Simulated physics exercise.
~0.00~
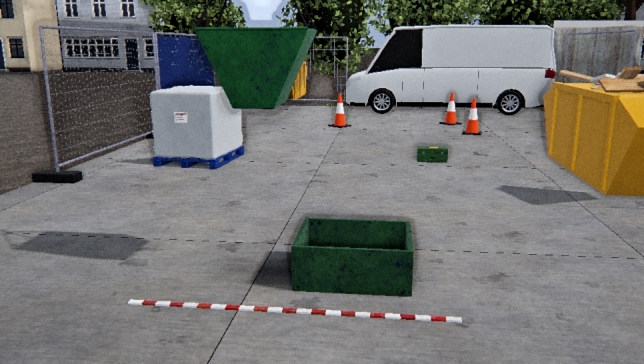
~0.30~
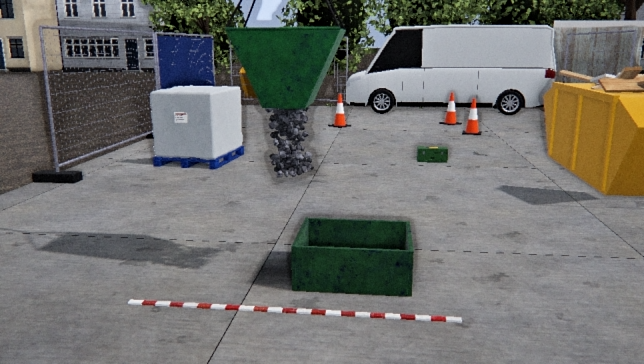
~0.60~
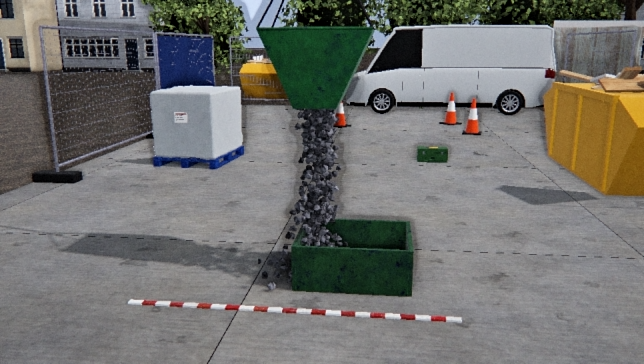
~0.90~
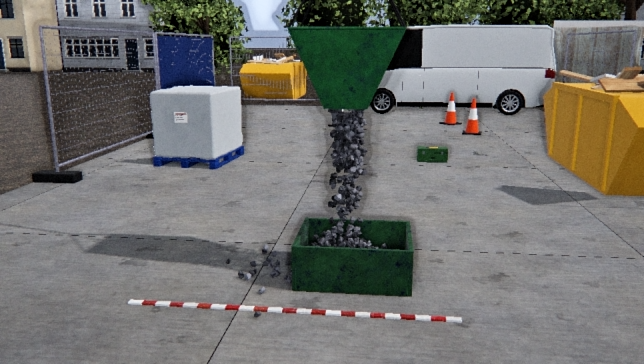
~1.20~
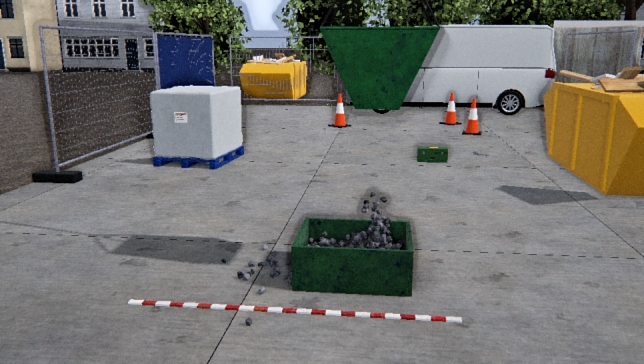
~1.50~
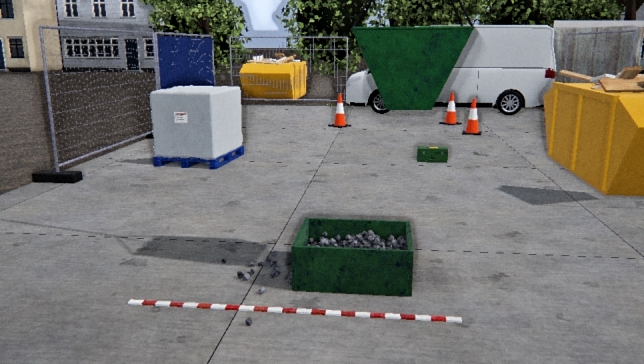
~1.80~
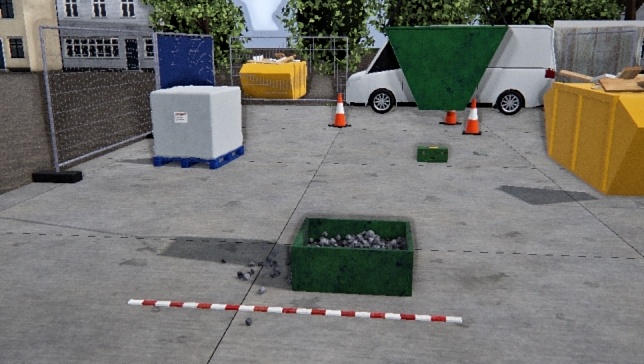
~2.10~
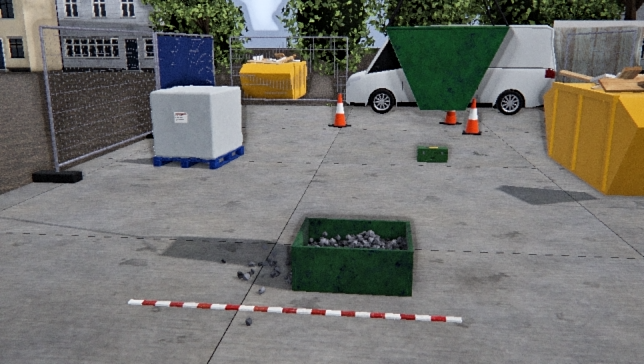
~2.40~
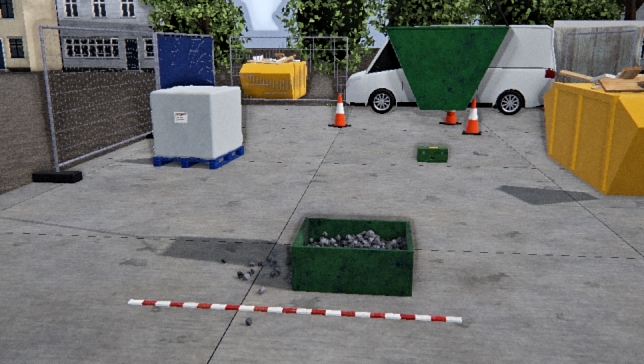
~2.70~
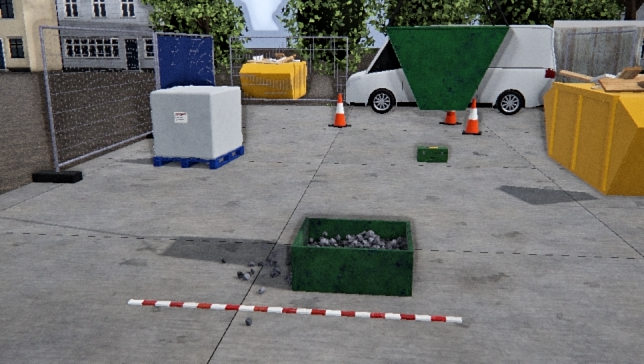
A green hopper slid to the right across a concrete yard, pouring a stream of dark grey stones into a green open bin below, until it emptied and stopped in front of a white van, leaving a few stones scattered left of the bin.
